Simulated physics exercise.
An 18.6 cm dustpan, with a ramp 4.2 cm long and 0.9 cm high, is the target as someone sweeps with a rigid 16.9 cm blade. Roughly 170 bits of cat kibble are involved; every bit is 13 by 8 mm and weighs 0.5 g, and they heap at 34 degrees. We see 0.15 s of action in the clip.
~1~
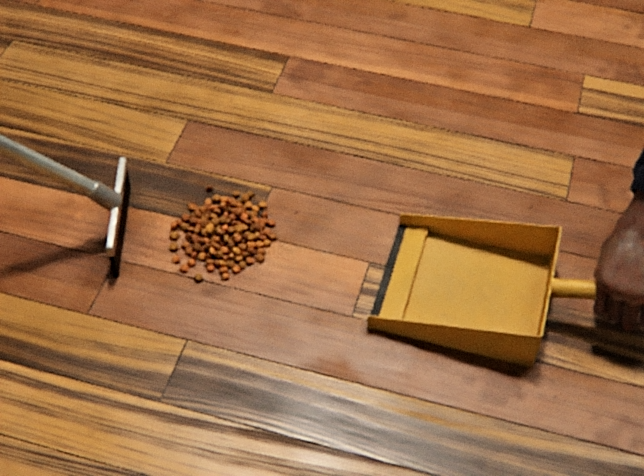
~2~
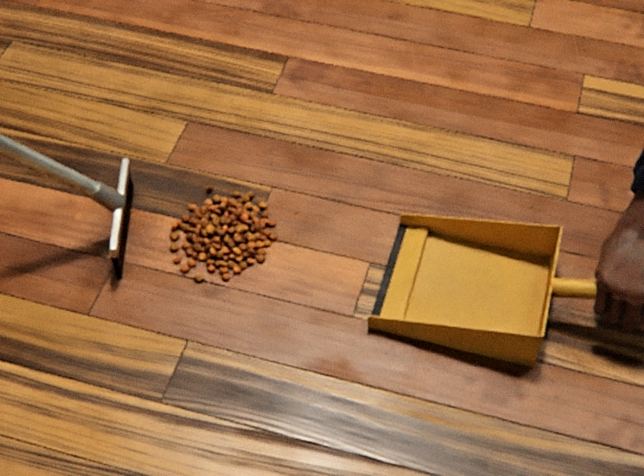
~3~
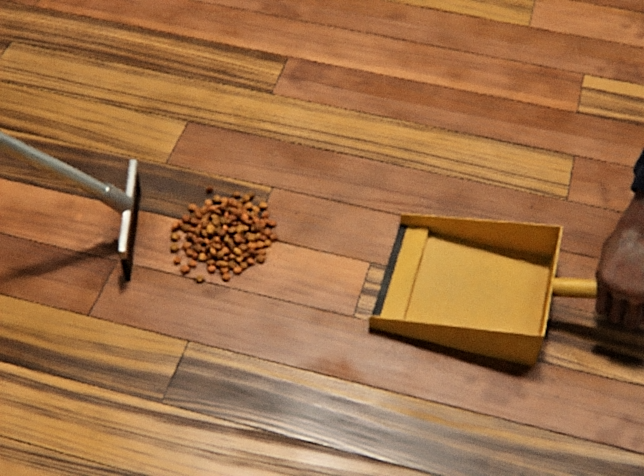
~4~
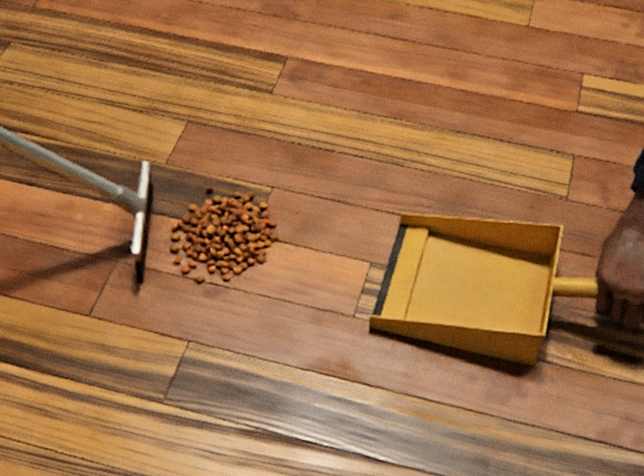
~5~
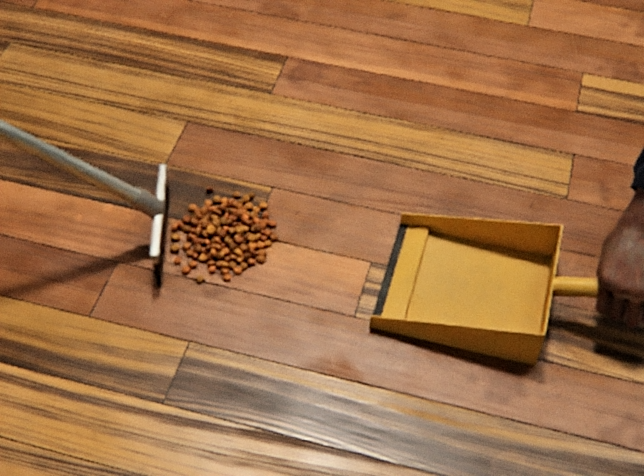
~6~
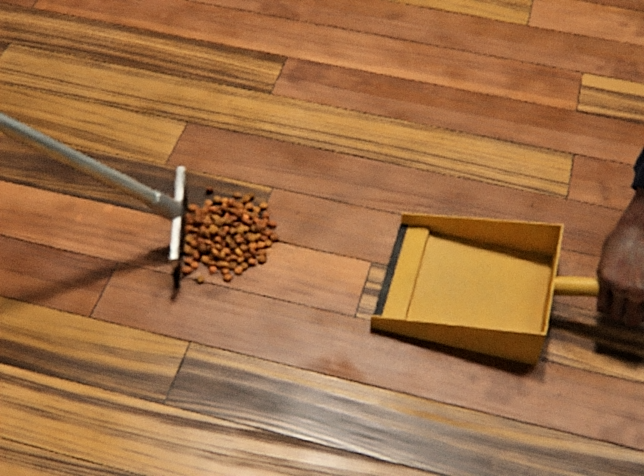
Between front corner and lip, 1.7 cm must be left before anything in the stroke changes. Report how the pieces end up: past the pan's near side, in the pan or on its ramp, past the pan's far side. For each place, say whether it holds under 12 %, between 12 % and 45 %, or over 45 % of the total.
At the end, near side: A small minority, pan: A sizeable minority, far side: A sizeable minority.
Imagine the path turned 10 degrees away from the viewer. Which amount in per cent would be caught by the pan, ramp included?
Then about 25 per cent.
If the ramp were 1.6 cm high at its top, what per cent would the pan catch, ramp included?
I'd expect close to 20 per cent.
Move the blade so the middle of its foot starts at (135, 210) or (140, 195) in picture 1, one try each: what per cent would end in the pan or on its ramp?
Some 30 and 25 per cent.
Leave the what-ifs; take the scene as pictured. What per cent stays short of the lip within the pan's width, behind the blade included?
Share there: Around 45 percent.
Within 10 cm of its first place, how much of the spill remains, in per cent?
About 10 percent.
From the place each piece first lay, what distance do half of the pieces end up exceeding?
22 cm or thereabouts.
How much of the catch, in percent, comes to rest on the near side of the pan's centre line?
About 40 %.
Then, 0.15 s after the last picture, middle of the blade 16 cm from the lip; 0 % over the lip, far side 5 %, near side 0 %.
Then, 0.26 s after the last picture, middle of the blade 7 cm from the lip; 0 % over the lip, far side 20 %, near side 0 %.
Then, 0.49 s after the last picture, middle of the blade 4 cm from the lip; 25 % over the lip, far side 30 %, near side 0 %.
In the end, near side 0 %, pan 25 %, far side 30 %, in front of the lip or behind the blade 45 %.
